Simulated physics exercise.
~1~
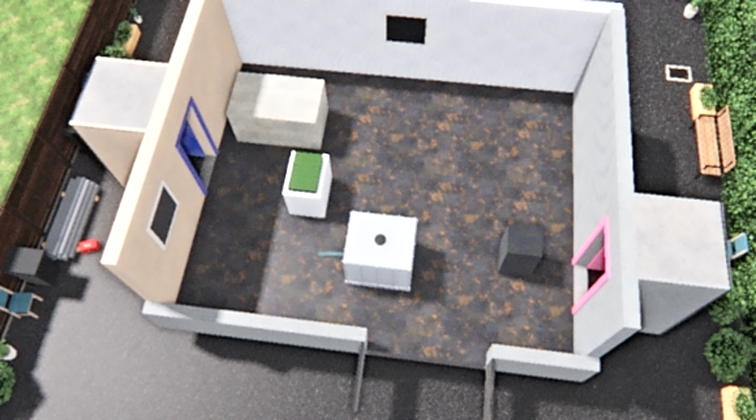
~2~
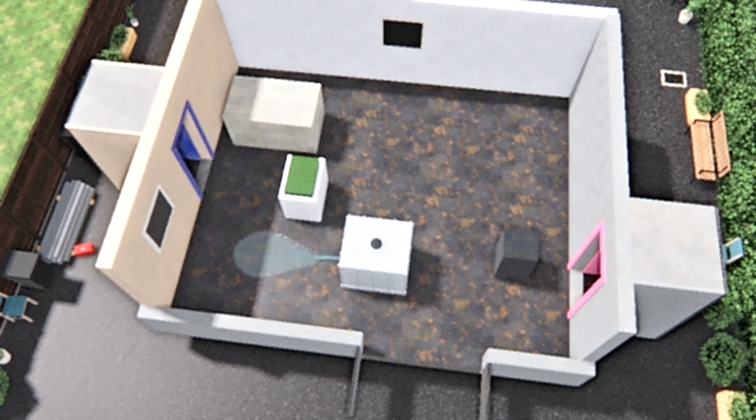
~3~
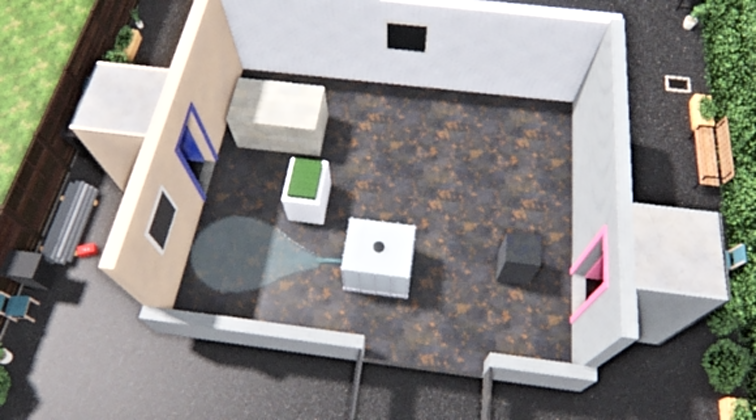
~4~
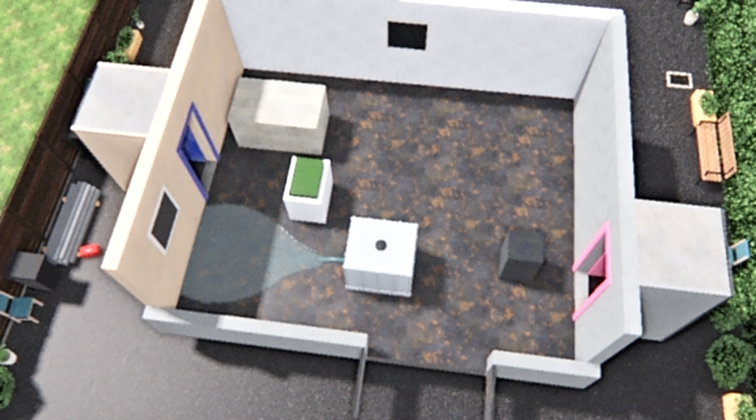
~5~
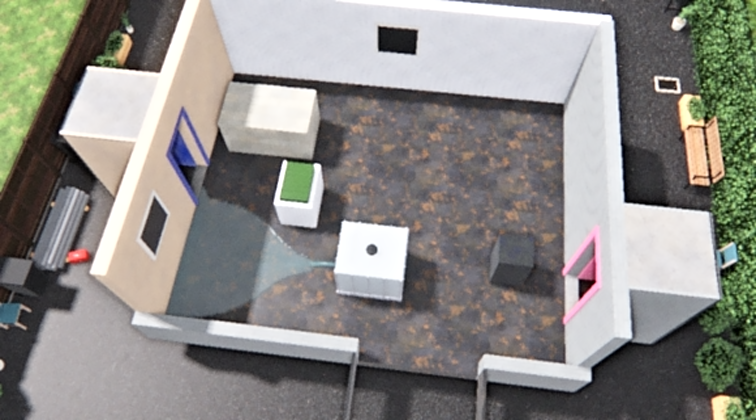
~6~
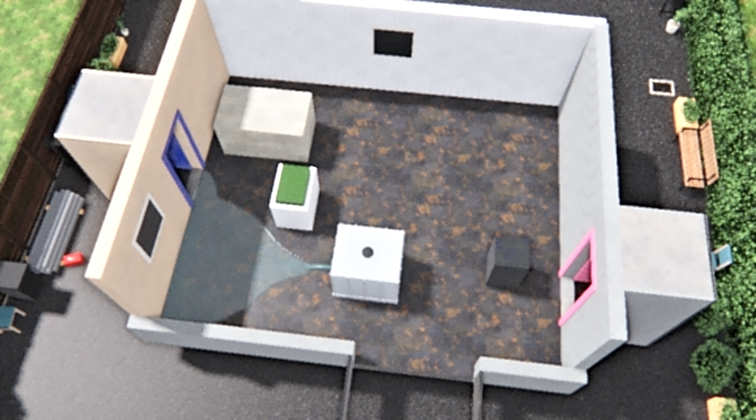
In the video, seen from above, a jet starts from the left side of a white cube-shaped container in a walled yard, and a pale sheet of liquid spreads leftward across the dark ground, widening along the beige wall.
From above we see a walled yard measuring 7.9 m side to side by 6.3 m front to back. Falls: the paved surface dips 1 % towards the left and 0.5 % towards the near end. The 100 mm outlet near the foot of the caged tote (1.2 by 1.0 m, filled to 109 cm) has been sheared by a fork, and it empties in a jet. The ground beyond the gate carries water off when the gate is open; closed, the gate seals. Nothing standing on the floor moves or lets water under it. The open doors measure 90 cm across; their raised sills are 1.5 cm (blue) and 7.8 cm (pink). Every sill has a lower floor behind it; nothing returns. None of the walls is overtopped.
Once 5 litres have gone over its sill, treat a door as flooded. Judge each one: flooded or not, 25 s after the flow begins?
Blue door: Over the limit; pink door: Under the limit.
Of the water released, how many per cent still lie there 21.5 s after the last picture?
Some 90 per cent remains.
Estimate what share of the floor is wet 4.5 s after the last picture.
20 %.
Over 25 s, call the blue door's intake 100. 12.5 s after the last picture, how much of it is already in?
I'd say close to 35 in a hundred.
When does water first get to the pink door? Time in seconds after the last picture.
At pink, arrival is not within the 25 s.
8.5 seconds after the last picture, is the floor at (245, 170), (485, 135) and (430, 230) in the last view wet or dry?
First waterlogged, next untouched, last untouched.
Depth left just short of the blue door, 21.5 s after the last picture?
About 3.0 cm deep.
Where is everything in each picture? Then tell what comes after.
The jet has just started at (337, 254); the ground is still dry, in the first frame.
The jet leaves at (333, 258); the sheet reaches (235, 253), 2.4 m away, and wets 1.1 m2, in the second frame.
From the spout at (336, 261) the water has spread over 2.8 m2; its tip is at (193, 261), and it is 1.2 cm deep on average, in the third frame.
From the spout at (338, 260) the water has spread over 3.8 m2; its tip is at (181, 293), and it is 1.2 cm deep on average, in the fourth frame.
From the spout at (329, 265) the water has spread over 4.3 m2; its tip is at a hidden place, and it is 1.2 cm deep on average, in the fifth frame.
From the spout at (325, 267) the water has spread over 4.9 m2; its tip is at (203, 171), and it is 1.2 cm deep on average, in the sixth frame.
Then, 1.5 s after the last picture water covers 15 % of the floor and is deepest (7 cm) near (158, 327); blue door 2.1 cm at the sill, 0 L in, pink door not reached.
Then, 4.5 s after the last picture water covers 20 % of the floor and is deepest (7 cm) near (158, 327); blue door 2.3 cm at the sill, 1 L in, pink door not reached.
Then, 8.5 s after the last picture water covers 30 % of the floor and is deepest (7 cm) near (158, 327); blue door 2.6 cm at the sill, 5 L in, pink door not reached.
Then, 12.5 s after the last picture water covers 35 % of the floor and is deepest (7 cm) near (158, 327); blue door 3.1 cm at the sill, 12 L in, pink door not reached.
Then, 21.5 s after the last picture water covers 45 % of the floor and is deepest (7 cm) near (158, 327); blue door 3 cm at the sill, 34 L in, pink door not reached.
